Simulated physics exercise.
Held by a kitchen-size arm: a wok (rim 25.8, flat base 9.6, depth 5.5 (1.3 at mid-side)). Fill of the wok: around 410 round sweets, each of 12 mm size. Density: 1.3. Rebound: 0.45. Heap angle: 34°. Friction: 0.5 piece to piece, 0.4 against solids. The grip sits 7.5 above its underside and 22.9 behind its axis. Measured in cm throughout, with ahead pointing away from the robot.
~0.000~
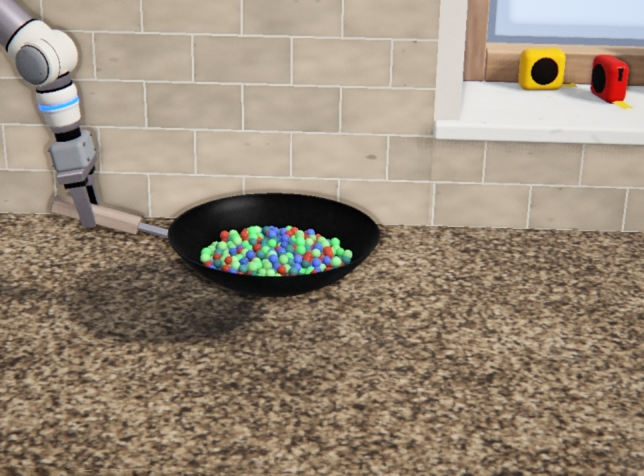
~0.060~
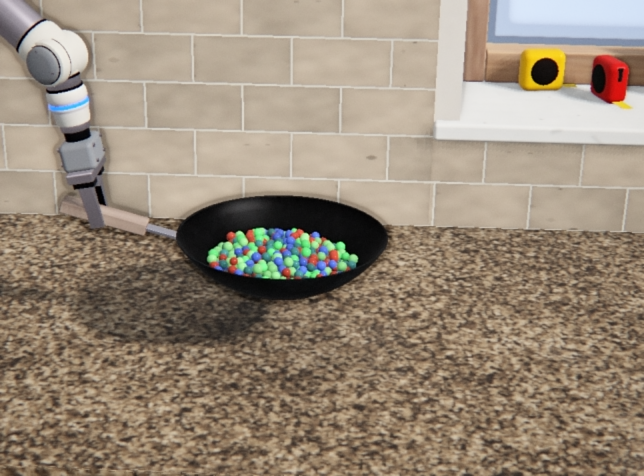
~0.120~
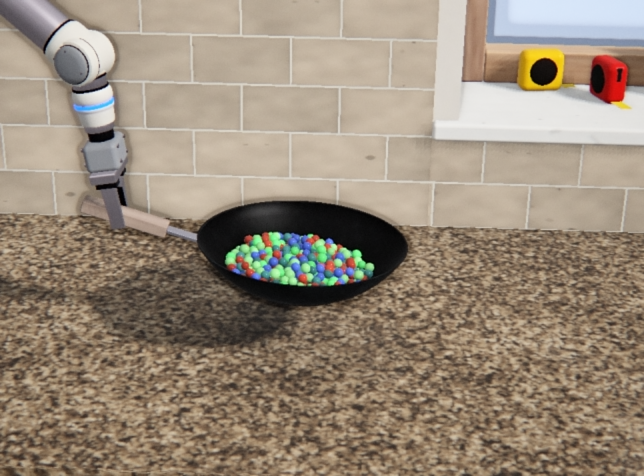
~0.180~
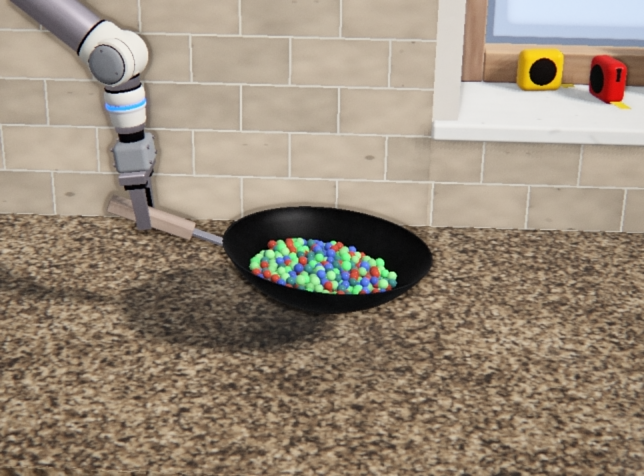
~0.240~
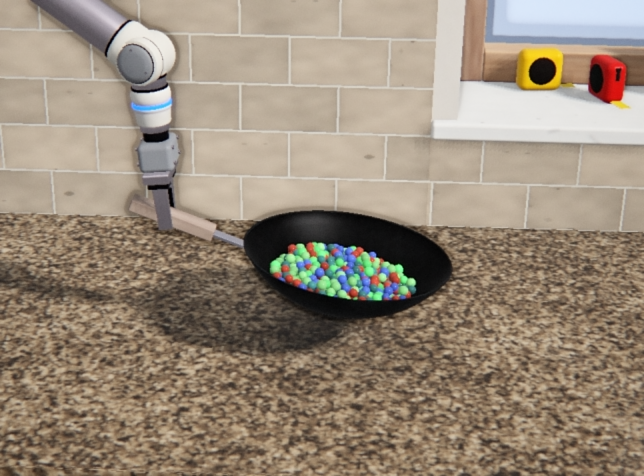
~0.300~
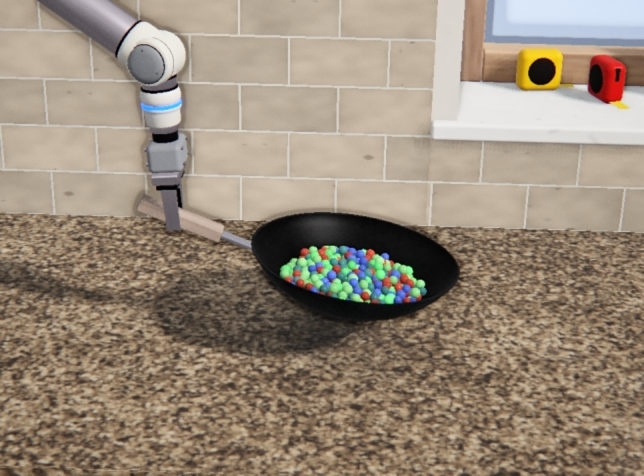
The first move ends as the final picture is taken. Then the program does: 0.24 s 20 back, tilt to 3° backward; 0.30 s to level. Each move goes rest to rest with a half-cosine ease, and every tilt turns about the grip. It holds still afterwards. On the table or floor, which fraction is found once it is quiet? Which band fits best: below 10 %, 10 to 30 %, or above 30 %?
Best fit: Below 10 %.
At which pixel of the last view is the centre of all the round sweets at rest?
The centre of the pieces at rest lies close to (158, 250).
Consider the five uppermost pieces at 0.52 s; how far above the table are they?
Somewhere around 18 centimetres high.
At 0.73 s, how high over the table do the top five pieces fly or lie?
Around 17 cm, I reckon.
After 0.52 s, tilted 3° backward, highest piece 19 above the table; 408 in the wok, 4 in flight or on a rim.
After 0.73 s, level, highest piece 17 above the table; 406 in the wok, 6 in flight or on a rim.
After 1.04 s, level, highest piece 16 above the table; 405 in the wok, 6 on the table or floor, 1 in flight or on a rim.
After 2.09 s, level, highest piece 16 above the table; 405 in the wok, 7 on the table or floor.
At rest, 405 in the wok, 7 on the table or floor. That is 2 % on the table or floor.
